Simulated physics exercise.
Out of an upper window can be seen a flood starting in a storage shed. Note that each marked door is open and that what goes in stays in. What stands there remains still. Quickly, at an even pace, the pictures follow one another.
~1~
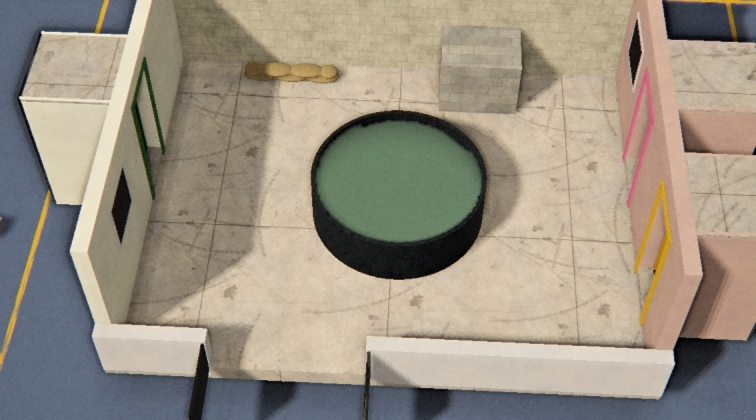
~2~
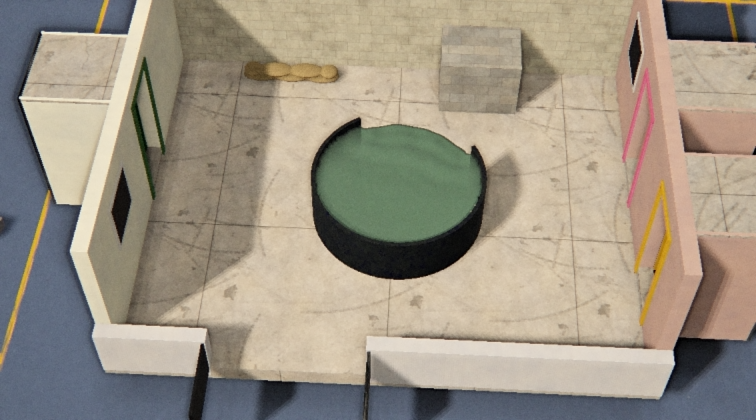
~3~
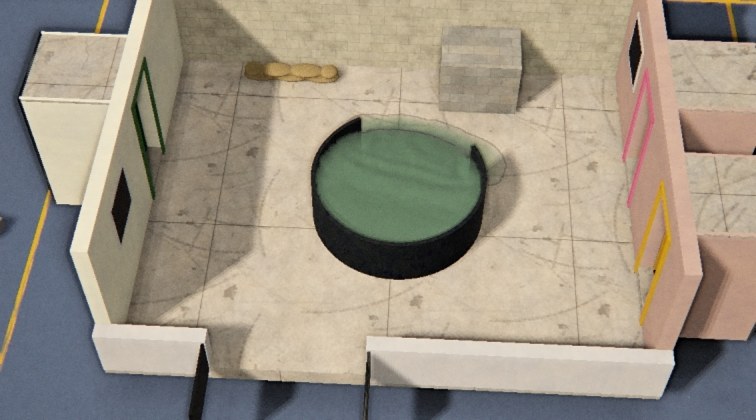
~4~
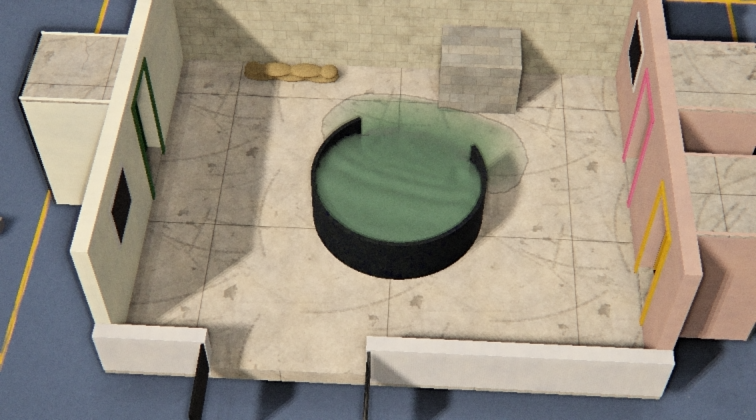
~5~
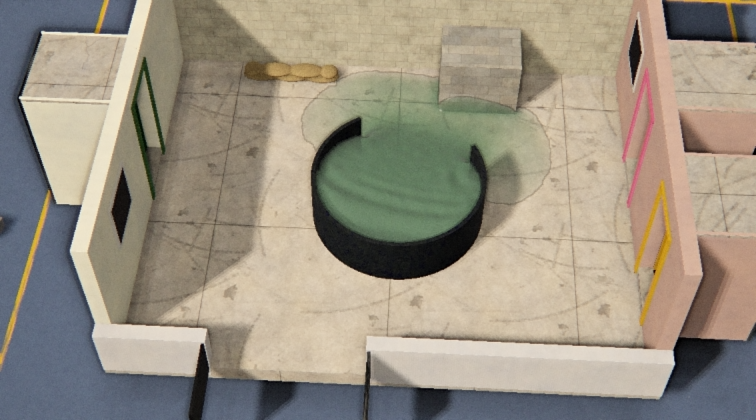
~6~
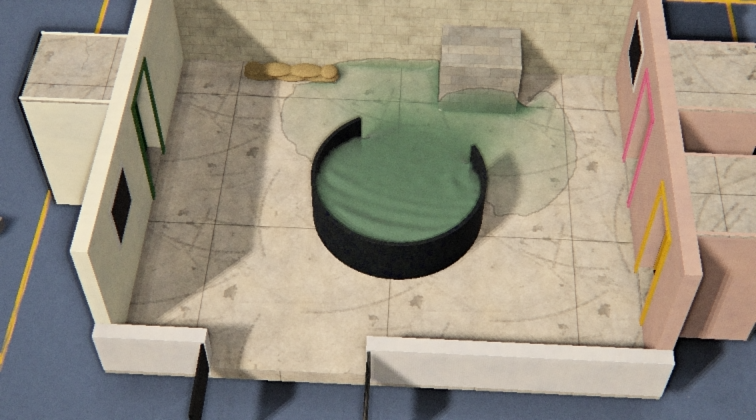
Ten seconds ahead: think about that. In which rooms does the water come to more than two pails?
In order: The pink door will be overrun, the green door will keep it to two buckets, the yellow door will keep it to two buckets.
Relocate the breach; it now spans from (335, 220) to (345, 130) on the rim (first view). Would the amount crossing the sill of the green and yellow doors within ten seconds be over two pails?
Green: Exceeds it; yellow: Falls short.
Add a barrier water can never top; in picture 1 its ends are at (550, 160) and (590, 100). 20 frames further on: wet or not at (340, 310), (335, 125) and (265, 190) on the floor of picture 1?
One after the other: No water, wet, flooded.
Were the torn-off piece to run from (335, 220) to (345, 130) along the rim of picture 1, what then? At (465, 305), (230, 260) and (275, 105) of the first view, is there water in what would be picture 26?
Bone-dry, submerged, submerged.
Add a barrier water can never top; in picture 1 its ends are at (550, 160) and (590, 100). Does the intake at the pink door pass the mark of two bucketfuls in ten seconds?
My answer is that the pink door remains below the mark.
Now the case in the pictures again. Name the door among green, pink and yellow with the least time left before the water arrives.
That would be the pink-painted one.
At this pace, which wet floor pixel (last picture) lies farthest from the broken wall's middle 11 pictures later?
My best guess is about (184, 62).
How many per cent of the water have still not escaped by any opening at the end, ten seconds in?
Estimate: 86 per cent.
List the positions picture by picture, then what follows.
The first picture shows still water in the round pool at (399, 178).
In the second picture, the front is at a hidden place, out from the gap on the round pool's far side.
In the third picture, water pours out on the round pool's far side and has run to a hidden place.
In the fourth picture, water pours out on the round pool's far side and has run to (331, 118).
In the fifth picture, the front is at (337, 84), out from the gap on the round pool's far side.
In the sixth picture, the front is at (554, 103), out from the gap on the round pool's far side.
A moment on, water covers 25 % of the floor; the pink door wet at the sill, nothing in, the green door not reached, the yellow door not reached.
Next, water covers 35 % of the floor; the pink door under two buckets in, the green door not reached, the yellow door not reached.
Then, water covers 65 % of the floor; the pink door over two buckets in, the green door wet at the sill, nothing in, the yellow door wet at the sill, nothing in.
Later, water covers 90 % of the floor; the pink door far over two buckets in, the green door under two buckets in, the yellow door wet at the sill, nothing in.
In the end, water covers 95 % of the floor; the pink door far over two buckets in, the green door under two buckets in, the yellow door wet at the sill, nothing in.
